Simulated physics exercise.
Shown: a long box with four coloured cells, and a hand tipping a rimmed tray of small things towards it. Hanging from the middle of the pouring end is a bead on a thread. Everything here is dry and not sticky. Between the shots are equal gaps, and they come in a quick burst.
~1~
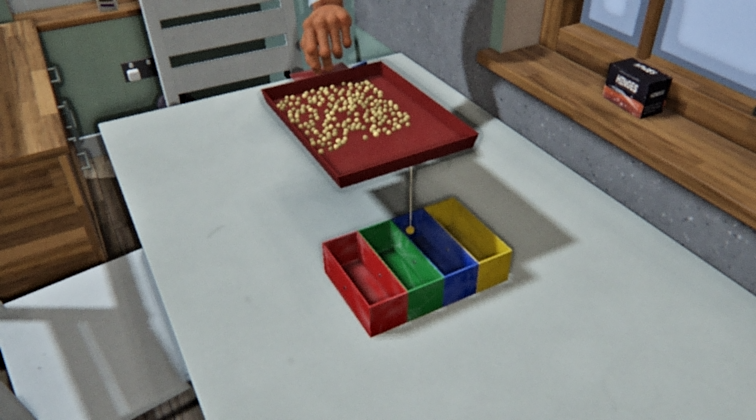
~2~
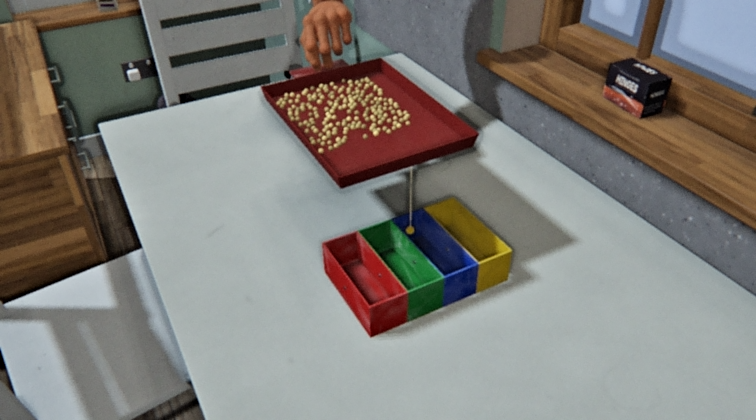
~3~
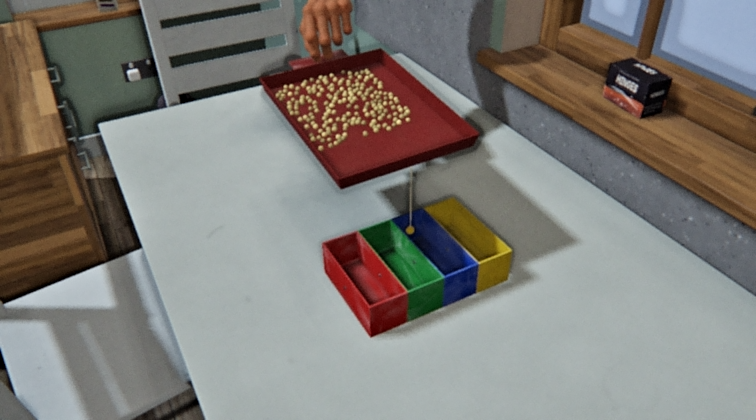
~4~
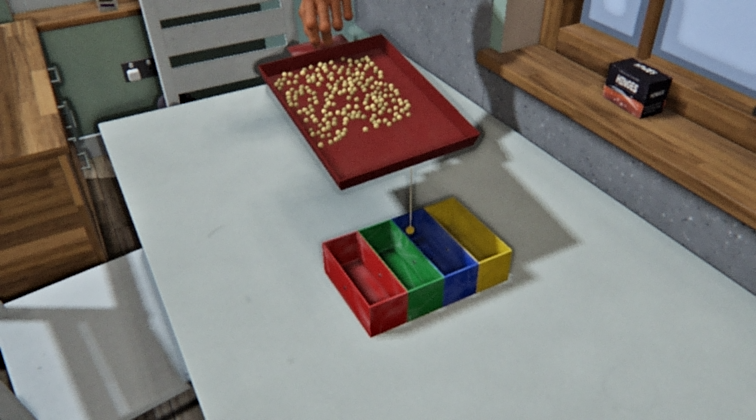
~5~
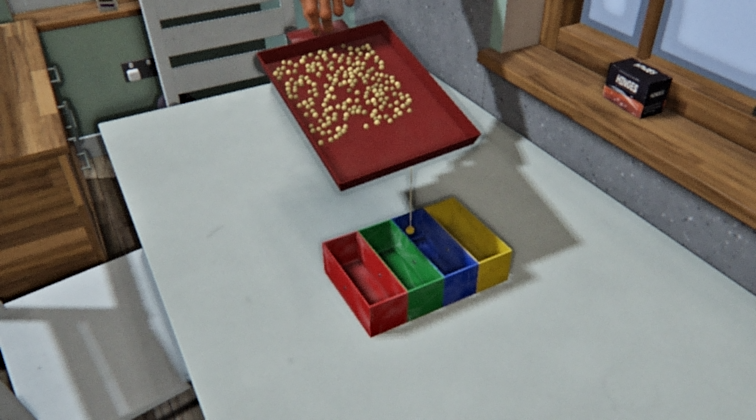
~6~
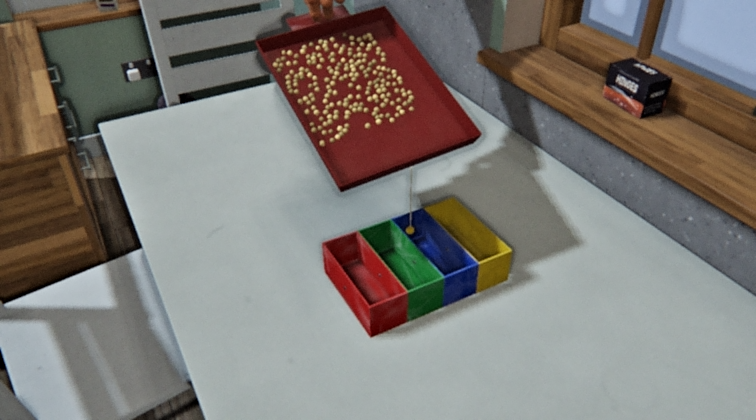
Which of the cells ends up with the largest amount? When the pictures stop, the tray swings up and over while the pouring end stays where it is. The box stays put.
The red cell ends up with the largest amount.
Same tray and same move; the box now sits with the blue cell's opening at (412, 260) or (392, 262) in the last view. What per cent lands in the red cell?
Trial 1 about 20 %, trial 2 about 0 %.
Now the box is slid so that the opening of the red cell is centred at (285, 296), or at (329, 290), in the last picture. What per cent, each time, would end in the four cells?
In order: 90 percent, then 100 percent.
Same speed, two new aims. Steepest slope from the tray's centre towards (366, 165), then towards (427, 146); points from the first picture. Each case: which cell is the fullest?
So the first one goes to the red one and the second to the yellow one.
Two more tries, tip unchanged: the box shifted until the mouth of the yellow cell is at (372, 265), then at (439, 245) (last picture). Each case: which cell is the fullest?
The yellow cell, then the green one.
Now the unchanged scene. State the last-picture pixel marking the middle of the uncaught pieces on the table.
Centre: Roughly (367, 365).
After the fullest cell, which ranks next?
Rank 2: The cell in green.
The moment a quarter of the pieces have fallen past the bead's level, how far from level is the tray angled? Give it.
A tilt of roughly 80°.
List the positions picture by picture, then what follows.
Corners of the pouring end at (340, 174) and (474, 133), level; middle of the load at (345, 108), soya beans; bead on its thread at (410, 230); red cell at (389, 312); green cell at (425, 297); blue cell at (460, 282); yellow cell at (494, 269), in the first frame.
Corners of the pouring end at (340, 174) and (474, 133), level; middle of the load at (345, 106), in the second frame.
Corners of the pouring end at (341, 176) and (474, 133), tipped barely, lowest at the left corner; middle of the load at (345, 100), in the third frame.
Corners of the pouring end at (341, 178) and (475, 132), tipped a little, lowest at the left corner; middle of the load at (344, 91), in the fourth frame.
Corners of the pouring end at (341, 180) and (476, 132), tipped clearly, lowest at the left corner; middle of the load at (345, 83), in the fifth frame.
Corners of the pouring end at (342, 182) and (477, 133), tipped clearly, lowest at the left corner; middle of the load at (346, 76), about half on the move; red cell at (389, 312); green cell at (425, 297); blue cell at (460, 282); yellow cell at (494, 269), in the sixth frame.
Soon, tray tipped steeply; most on the tray; a small part in the red cell; a stray few in the green cell; a stray few in the blue cell; about a quarter falling or outside the box.
A while on, tray tipped past a quarter turn; about a quarter on the tray; about a third in the red cell; a small part in the green cell; a stray few in the blue cell; about a third falling or outside the box.
Towards the end, tray tipped past a quarter turn; about two thirds in the red cell; about a quarter in the green cell; a small part in the blue cell; a small part falling or outside the box.
Finally, tray tipped past a quarter turn; about two thirds in the red cell; about a quarter in the green cell; a small part in the blue cell; none in the yellow cell; a small part outside the box.
